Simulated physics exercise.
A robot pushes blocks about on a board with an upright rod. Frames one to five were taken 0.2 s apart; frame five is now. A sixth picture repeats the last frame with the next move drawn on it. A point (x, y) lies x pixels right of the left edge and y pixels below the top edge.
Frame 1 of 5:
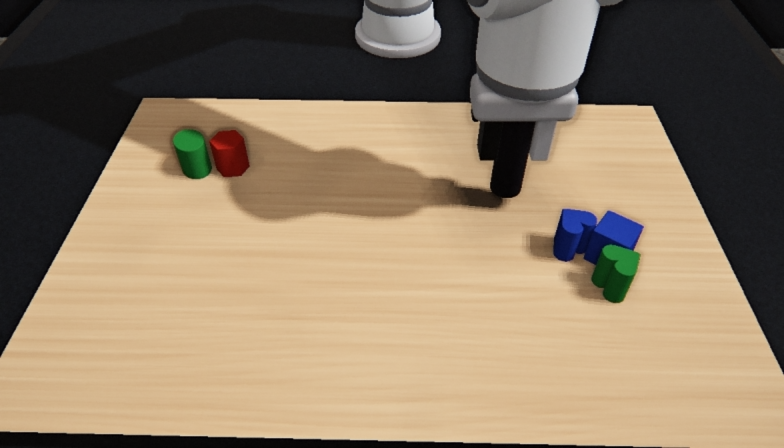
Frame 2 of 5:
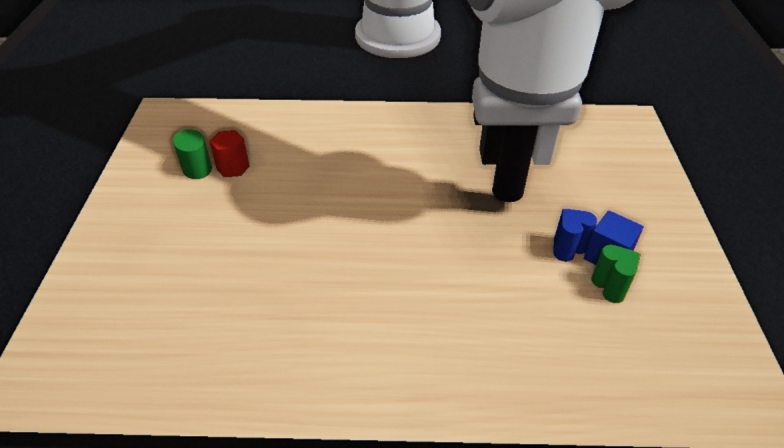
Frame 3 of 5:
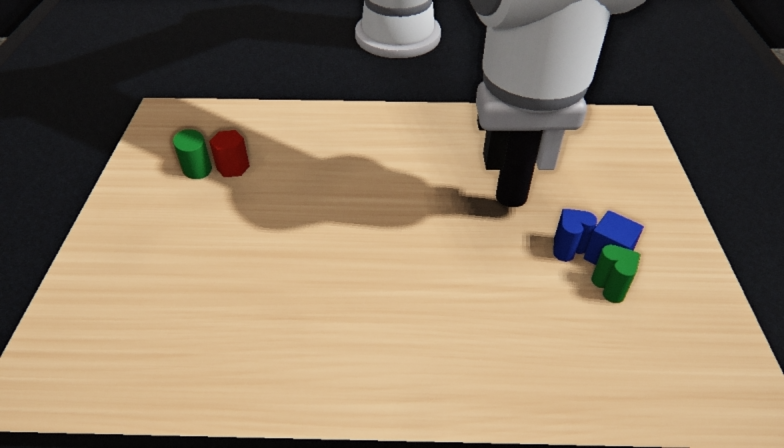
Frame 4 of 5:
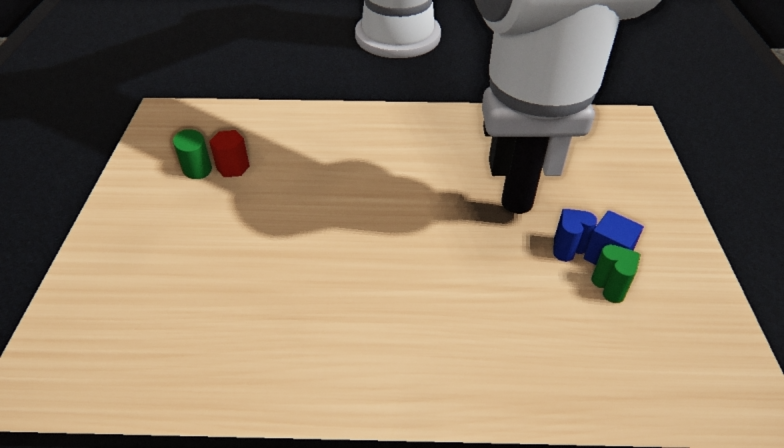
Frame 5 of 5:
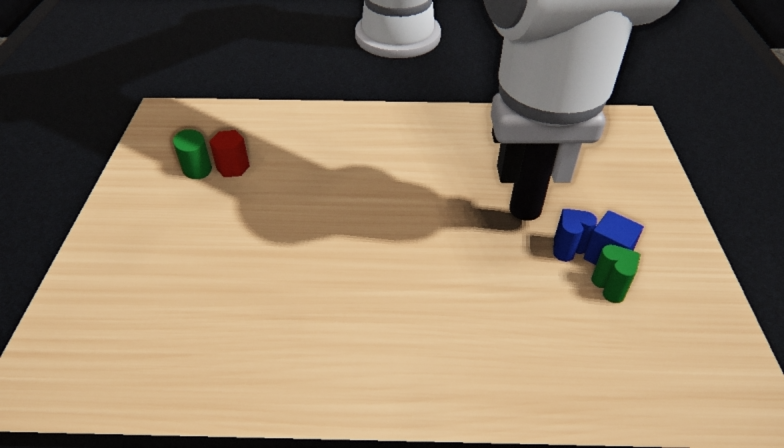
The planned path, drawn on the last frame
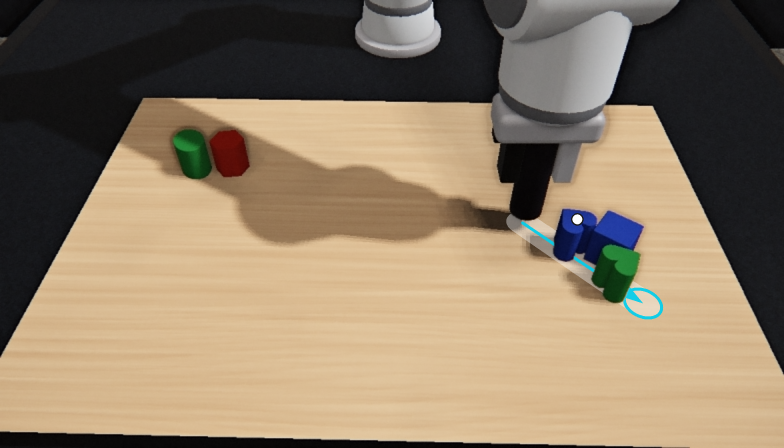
At the start, a robot arm holds a dark upright rod over a wooden board, with green and red blocks at the upper left and two blue blocks and a green one at the right. The rod moves slightly right and toward the viewer, nearing the blue blocks, while every block stays still.
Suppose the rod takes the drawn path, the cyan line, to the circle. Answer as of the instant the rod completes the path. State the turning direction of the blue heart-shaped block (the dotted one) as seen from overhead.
Seen from above, clockwise.
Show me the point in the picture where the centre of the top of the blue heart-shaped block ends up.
I'd guess (683, 302).
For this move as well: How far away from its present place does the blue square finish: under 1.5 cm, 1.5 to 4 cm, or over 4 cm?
Middling, 1.5 to 4 cm.
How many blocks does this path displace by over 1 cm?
It should be three or more, as far as I can tell.
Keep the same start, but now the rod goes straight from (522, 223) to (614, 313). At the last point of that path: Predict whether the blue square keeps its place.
It is shifted.
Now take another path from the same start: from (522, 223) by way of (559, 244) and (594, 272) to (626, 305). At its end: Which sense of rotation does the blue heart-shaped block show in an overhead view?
Turns clockwise.
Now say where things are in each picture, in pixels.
Rod's lower end (505, 188); blue heart-shaped block (577, 219); blue square (619, 228); green heart-shaped block (623, 258), in the first frame.
Rod (508, 192); blocks still, in the second frame.
Rod (511, 197); blocks still, in the third frame.
Rod (517, 203); blocks still, in the fourth frame.
Rod (525, 210); blue heart-shaped block (577, 219); blue square (619, 228); green heart-shaped block (623, 258), in the fifth frame.
Drawn move, straight from (522, 223) to (643, 303); the dot is on the blue heart-shaped block.
The first path, step by step. One third of the way, rod (564, 235); blue heart-shaped block (599, 236); blue square (641, 236), turned 25° anticlockwise.
Two thirds of the way, rod (605, 262); blue heart-shaped block (639, 267), turned 40° clockwise; blue square (653, 240), turned 60° anticlockwise; green heart-shaped block (652, 293).
At the end, rod (649, 291); blue heart-shaped block (683, 302), turned 70° clockwise; blue square (658, 242), turned 75° anticlockwise; green heart-shaped block (680, 328), turned 20° clockwise.
